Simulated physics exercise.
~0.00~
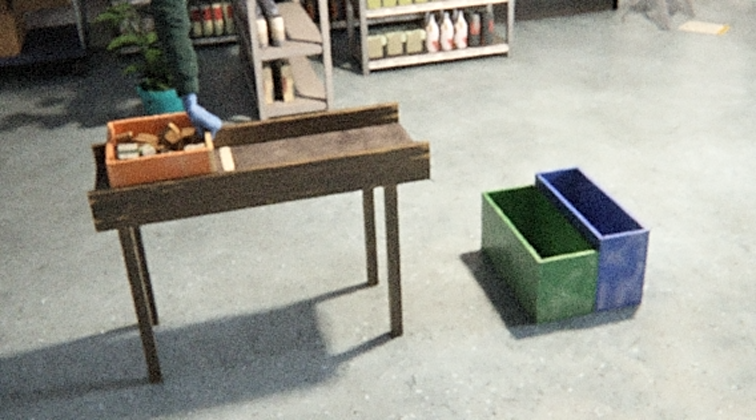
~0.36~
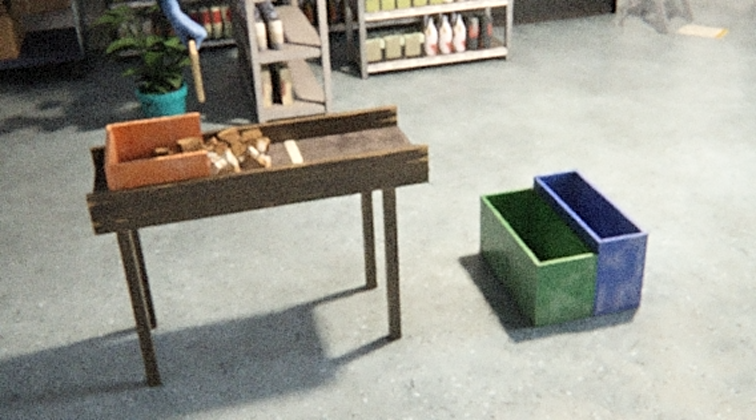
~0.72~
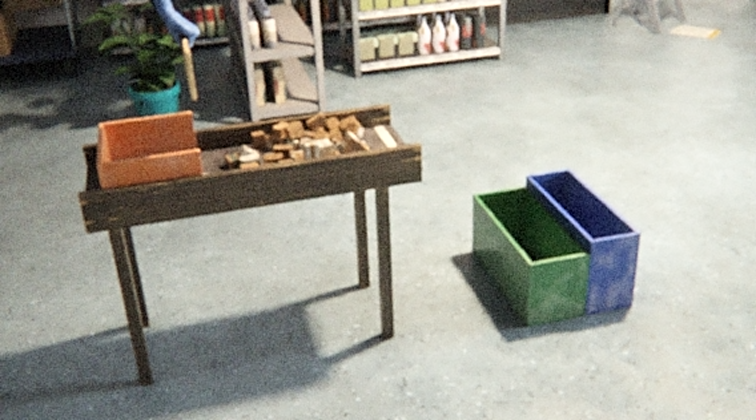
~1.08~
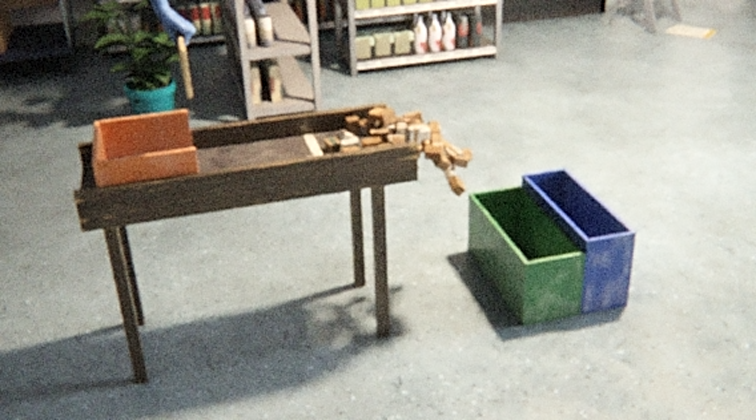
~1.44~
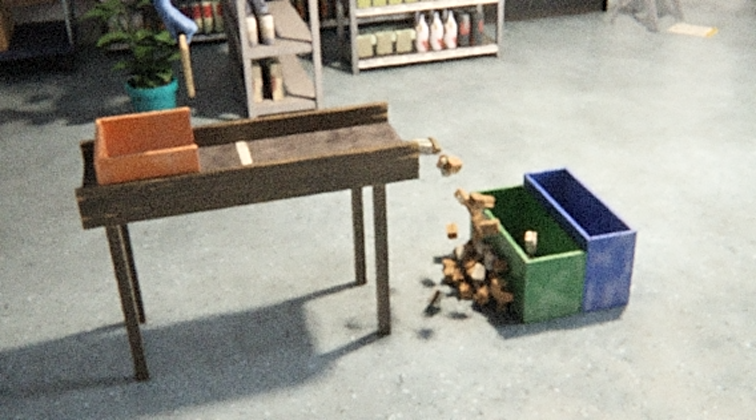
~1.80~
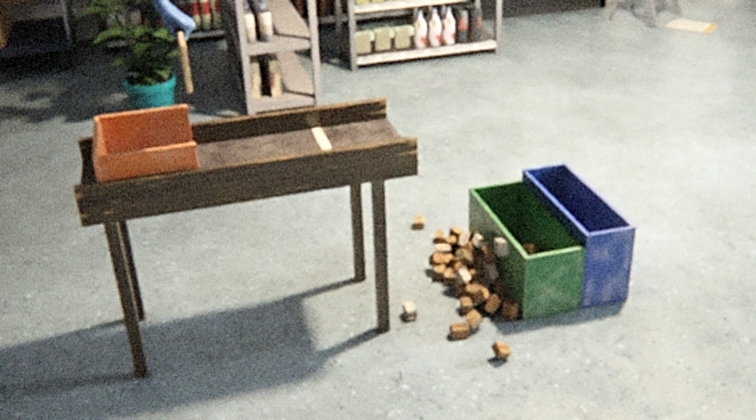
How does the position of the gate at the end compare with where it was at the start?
At the start the gate is down at the belt by the orange pen. At the end it is held up well above the belt by the hand.
